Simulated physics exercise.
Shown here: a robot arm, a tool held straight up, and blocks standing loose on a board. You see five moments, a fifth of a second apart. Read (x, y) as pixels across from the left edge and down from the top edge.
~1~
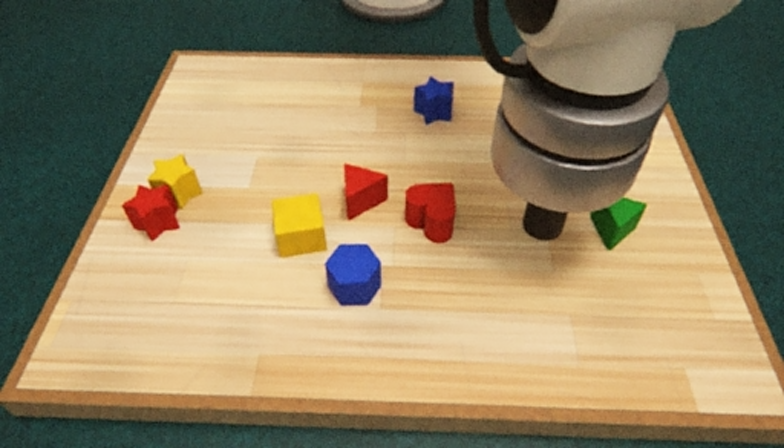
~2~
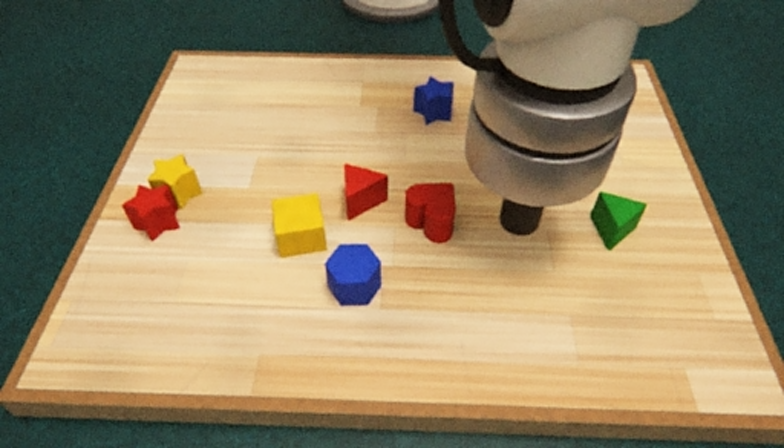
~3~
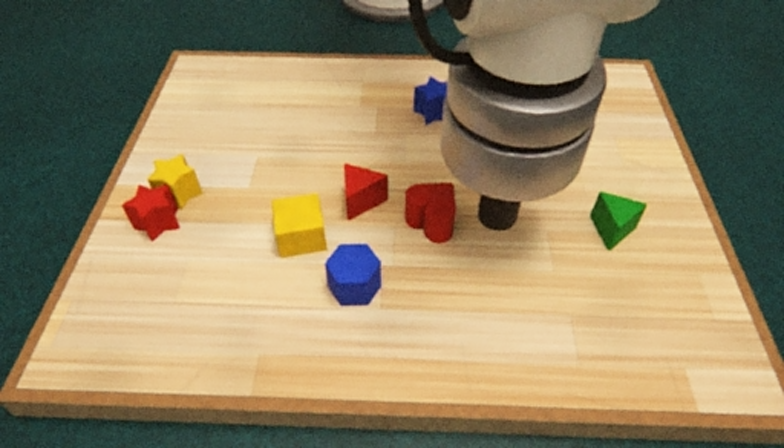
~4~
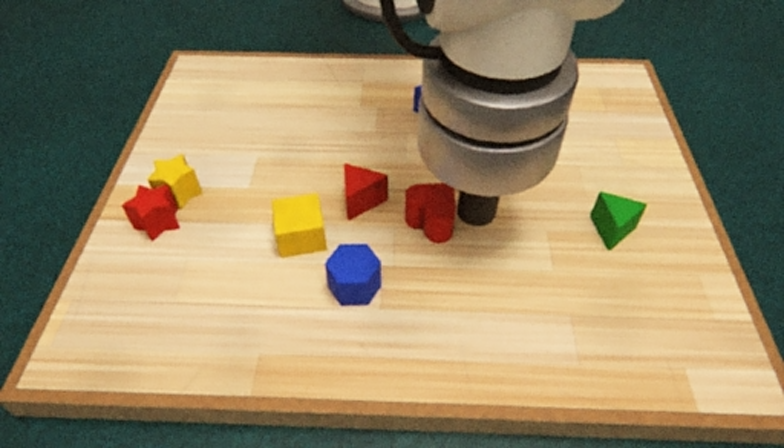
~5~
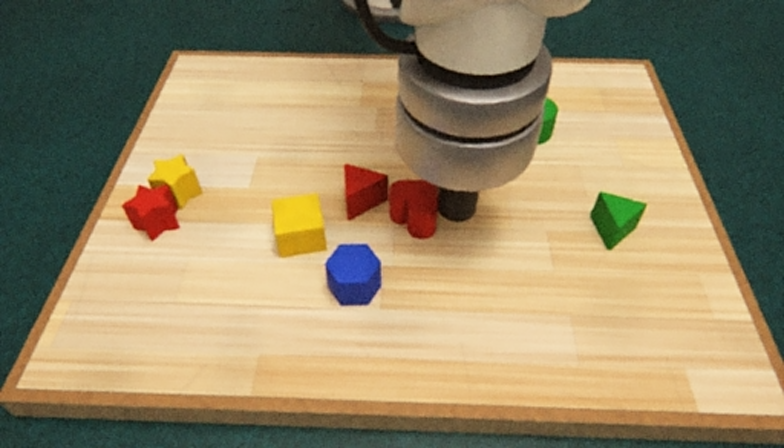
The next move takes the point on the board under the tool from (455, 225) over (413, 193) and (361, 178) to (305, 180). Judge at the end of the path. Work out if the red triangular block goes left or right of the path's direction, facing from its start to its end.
The answer is left: Facing from the path's start to its end, that's where the red triangular block shifts.
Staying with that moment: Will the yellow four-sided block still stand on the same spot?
Yes, I think so.
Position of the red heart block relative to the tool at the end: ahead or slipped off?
Lost on the way.
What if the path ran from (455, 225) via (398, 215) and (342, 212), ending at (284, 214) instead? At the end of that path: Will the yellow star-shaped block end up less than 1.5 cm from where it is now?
Yes, that is how it ends up.
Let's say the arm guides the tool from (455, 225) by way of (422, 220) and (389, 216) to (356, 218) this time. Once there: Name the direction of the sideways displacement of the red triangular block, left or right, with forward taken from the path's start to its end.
That's a shift to the right.
On the path given first. One third of the way, tool (413, 176); red triangular block (339, 174); red heart block (377, 181), turned 40° anticlockwise.
Two thirds of the way, tool (358, 161); red triangular block (322, 175), turned 40° anticlockwise; red heart block (360, 182), turned 75° anticlockwise.
At the end, tool (302, 163); yellow four-sided block not moved; red triangular block (297, 180), turned 120° anticlockwise; red heart block (359, 182), turned 80° anticlockwise.
